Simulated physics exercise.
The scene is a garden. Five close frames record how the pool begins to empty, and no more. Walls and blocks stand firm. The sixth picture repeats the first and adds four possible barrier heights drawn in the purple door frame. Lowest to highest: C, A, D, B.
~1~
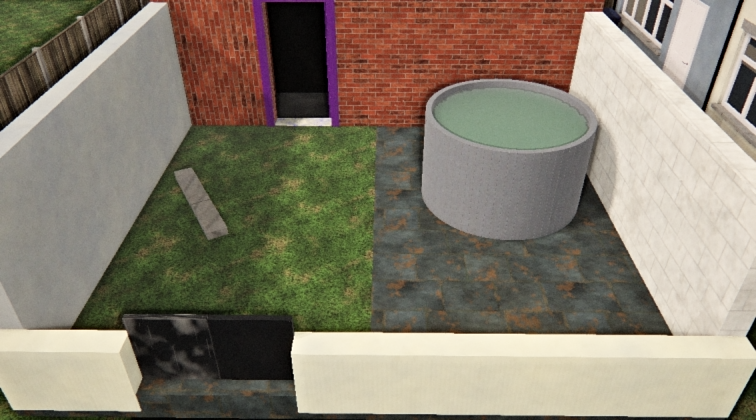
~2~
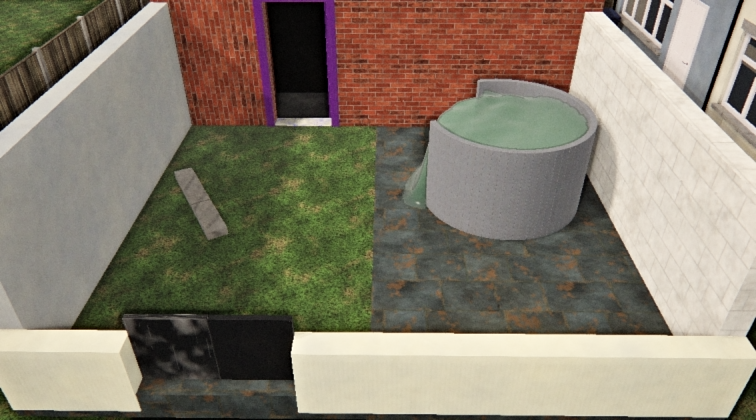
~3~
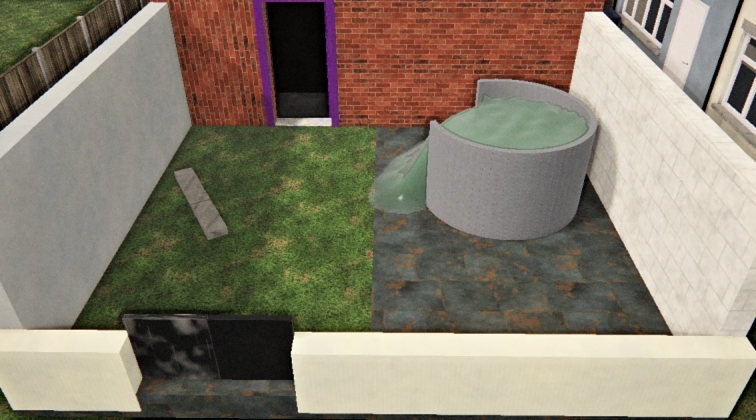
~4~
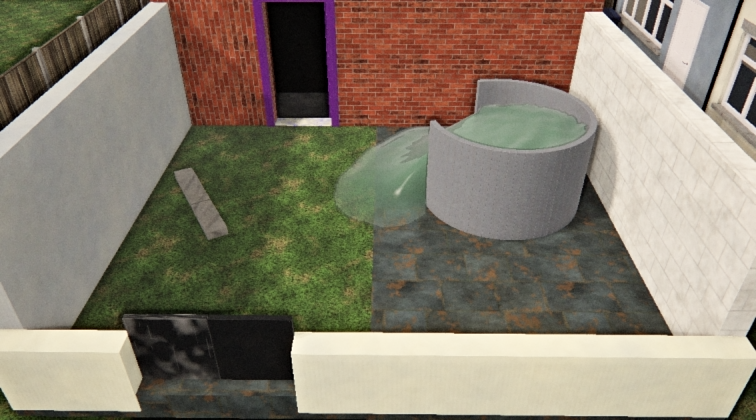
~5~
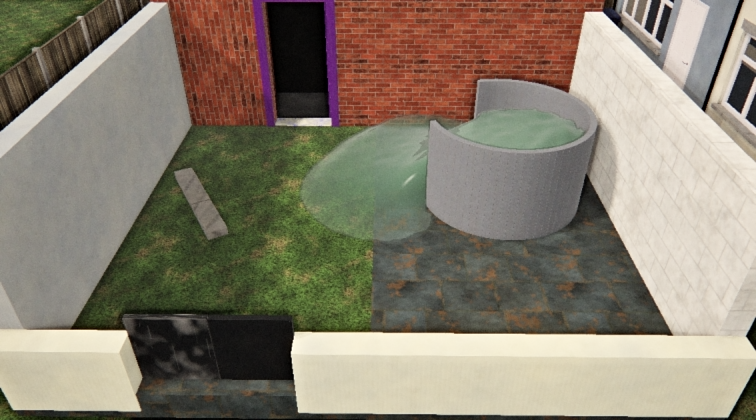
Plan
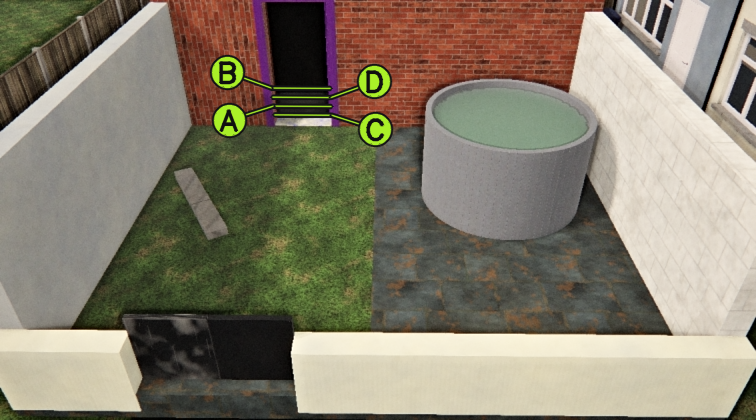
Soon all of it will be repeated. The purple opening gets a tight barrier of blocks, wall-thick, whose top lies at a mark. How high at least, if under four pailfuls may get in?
Choose A.
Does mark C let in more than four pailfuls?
Yes.
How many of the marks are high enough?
Three.
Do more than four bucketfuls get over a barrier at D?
No, not at all.
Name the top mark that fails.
C it is.
In lime, A at (302, 106); B at (300, 88); C at (303, 115); D at (301, 97); from the bottom up C, A, D, B.
For mark A, a splash gets over, under a bucket.
For mark B, nothing gets over.
For mark C, about 7 bucketfuls get in.
For mark D, nothing gets over.
